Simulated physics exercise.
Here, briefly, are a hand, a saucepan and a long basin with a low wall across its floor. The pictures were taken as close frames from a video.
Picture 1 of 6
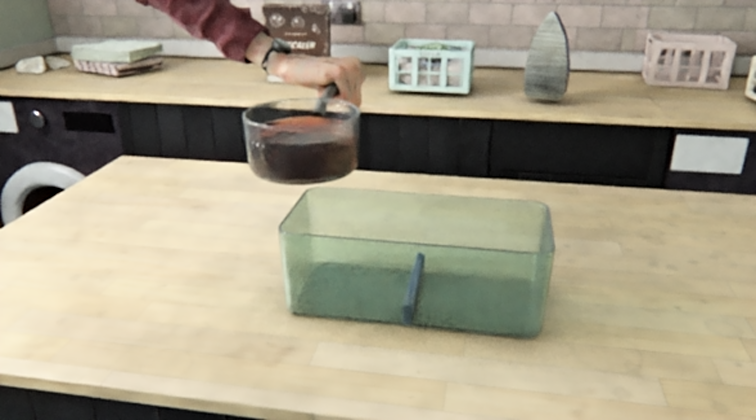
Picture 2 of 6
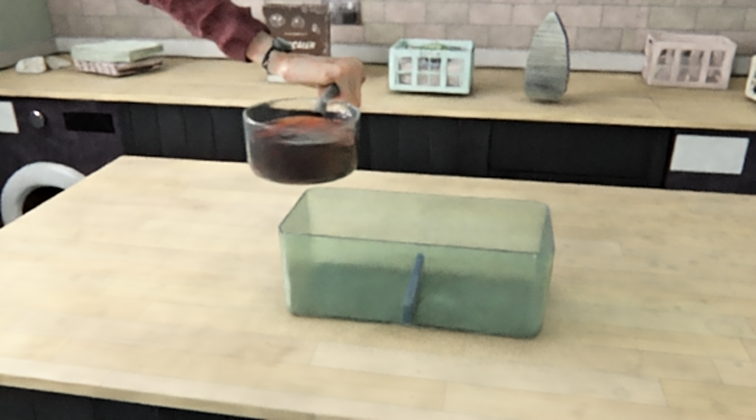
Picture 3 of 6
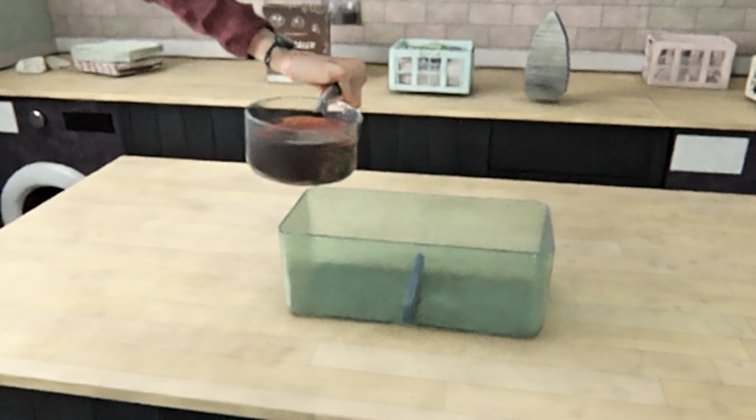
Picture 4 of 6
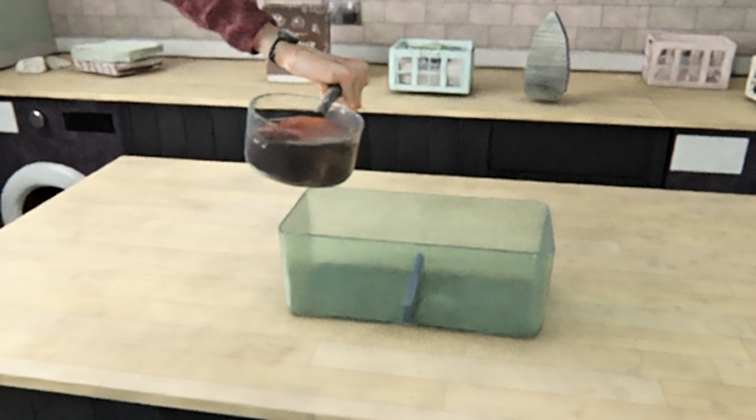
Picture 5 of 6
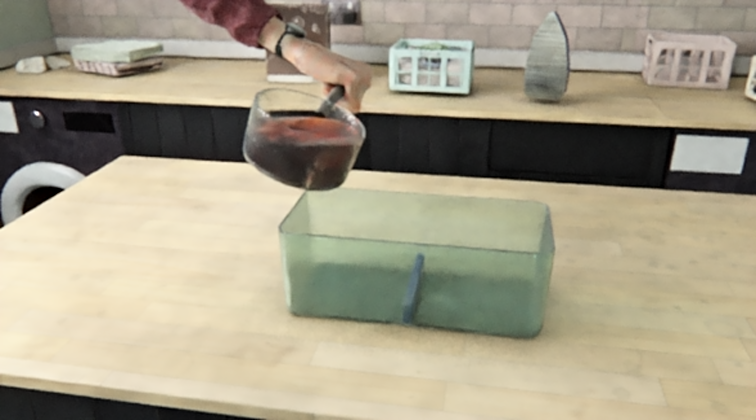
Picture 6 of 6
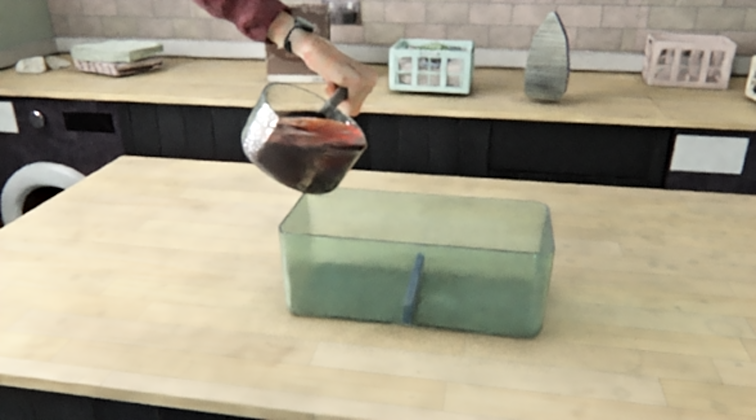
In a bright kitchen or laundry room with a pale brick wall, a still camera looks slightly down across a light wooden worktop. A clear green-tinted basin with a low blue wall across its floor sits on it, before a back counter holding pastel baskets and a grey ornament. Above the basin's left side, a hand in a maroon sleeve holds a glass saucepan of dark reddish liquid, nearly level, then steadily tilts it rightward.
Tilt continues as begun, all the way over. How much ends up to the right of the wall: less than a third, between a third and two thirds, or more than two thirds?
Honestly, the portion right of the wall stays beneath a third.
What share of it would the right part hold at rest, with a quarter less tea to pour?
About 15 in a hundred.
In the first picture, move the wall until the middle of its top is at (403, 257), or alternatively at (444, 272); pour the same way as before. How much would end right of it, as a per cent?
In order, near 20 and 10 in a hundred.
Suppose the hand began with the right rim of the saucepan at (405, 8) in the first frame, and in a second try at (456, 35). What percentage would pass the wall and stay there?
The first gives 80 %, the second 85 %.
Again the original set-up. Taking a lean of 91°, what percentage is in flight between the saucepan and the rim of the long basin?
Roughly 25 %.
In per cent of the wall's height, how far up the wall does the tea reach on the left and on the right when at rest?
80 per cent for the left part, 20 for the right.
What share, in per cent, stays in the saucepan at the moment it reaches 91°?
It still holds around 30 per cent there.
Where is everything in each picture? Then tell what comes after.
Tilt 0°; pouring edge (357, 116); surface from (253, 128) to (357, 133); the long basin's rim runs from (293, 209) to (551, 228); the wall's top is at (415, 278), in the first frame.
Tilt 1°; pouring edge (358, 118); surface from (254, 127) to (357, 134), in the second frame.
Tilt 5°; pouring edge (360, 122); surface from (254, 127) to (357, 134), in the third frame.
Tilt 12°; pouring edge (362, 129); surface from (254, 126) to (359, 135), in the fourth frame.
Tilt 21°; pouring edge (363, 138); surface from (253, 126) to (361, 137), in the fifth frame.
Tilt 31°; pouring edge (363, 149); surface from (250, 125) to (359, 138); 1 per cent is over the edge, in the sixth frame.
A moment on, the tilt is 91° and 30 per cent is still to pour, 39 is left of the wall and 5 right of it.
Next, the tilt is 109° and 5 per cent is still to pour, 76 is left of the wall and 14 right of it.
Then the tilt is 109° and 0 per cent is still to pour, 79 is left of the wall and 19 right of it.
Later the tilt is 109° and 0 per cent is still to pour, 76 is left of the wall and 23 right of it.
In the end 76 per cent lies left of the wall, 23 right of it and 1 outside.
